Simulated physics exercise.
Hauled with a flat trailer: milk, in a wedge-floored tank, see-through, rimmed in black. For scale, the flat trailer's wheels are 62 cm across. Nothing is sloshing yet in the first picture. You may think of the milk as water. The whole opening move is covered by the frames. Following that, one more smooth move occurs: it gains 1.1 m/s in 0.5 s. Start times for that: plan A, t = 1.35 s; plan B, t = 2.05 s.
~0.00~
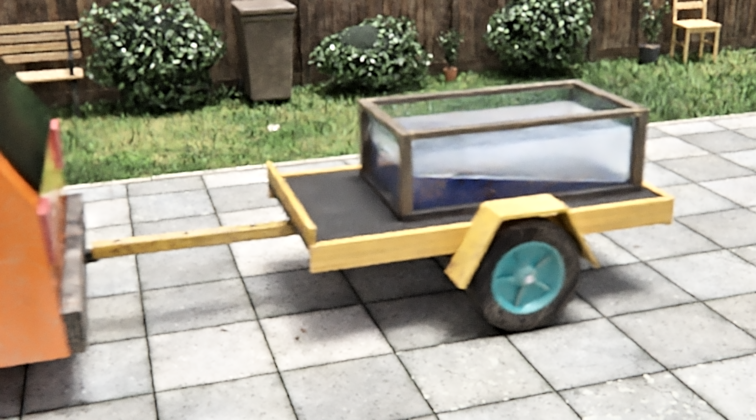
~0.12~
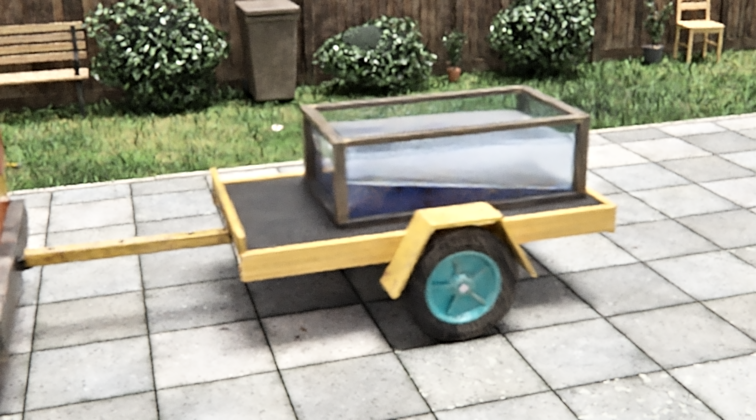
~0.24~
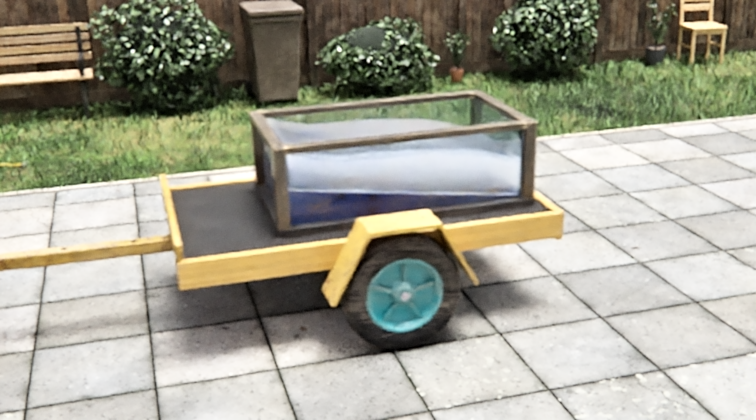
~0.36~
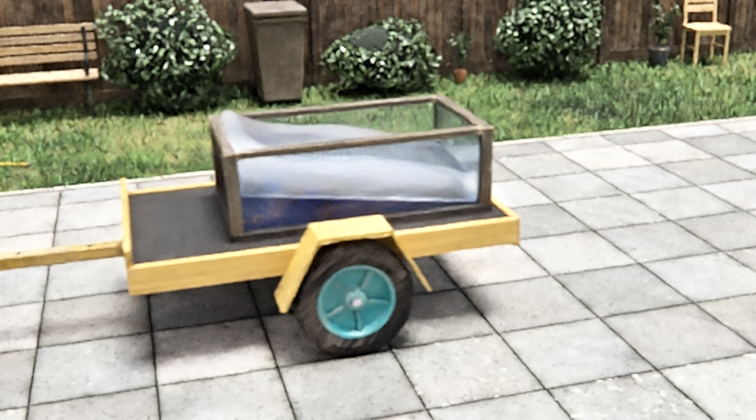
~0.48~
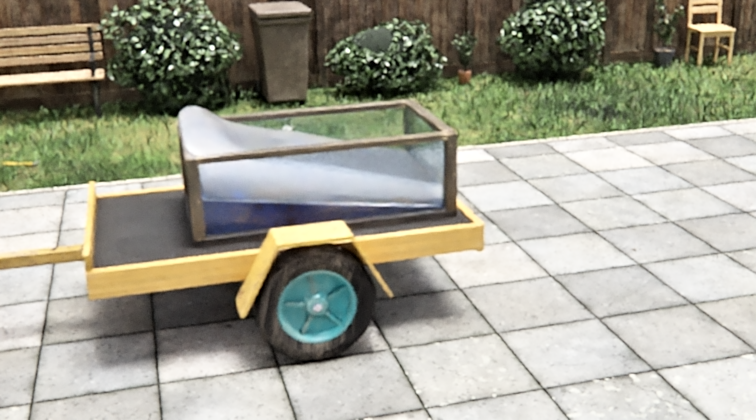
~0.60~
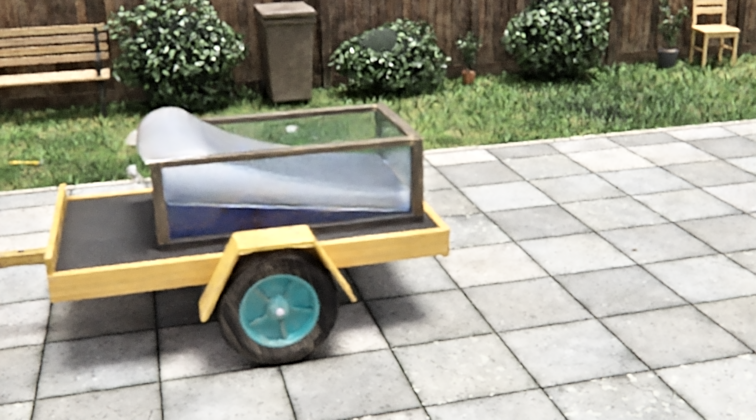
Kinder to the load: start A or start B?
Start B.
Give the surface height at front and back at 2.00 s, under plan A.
The front stands at 18 cm and the back at 42 cm.
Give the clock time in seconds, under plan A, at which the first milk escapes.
Around 0.7 seconds.
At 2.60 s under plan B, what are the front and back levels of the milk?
About 36 cm in front and 40 cm behind.
For plan A, By 2.00 s the surface is 19 cm up at the front and 43 cm at the back; 16 per cent is out, over the front and the back.
For plan A, By 4.84 s 19 per cent is out, over the front and the back, 43 of 223 litres.
For plan B, By 2.60 s the surface is 36 cm up at the front and 41 cm at the back; 12 per cent is out, mostly over the front, some over the back.
For plan B, By 5.53 s 13 per cent is out, over the front and the back, 29 of 223 litres.
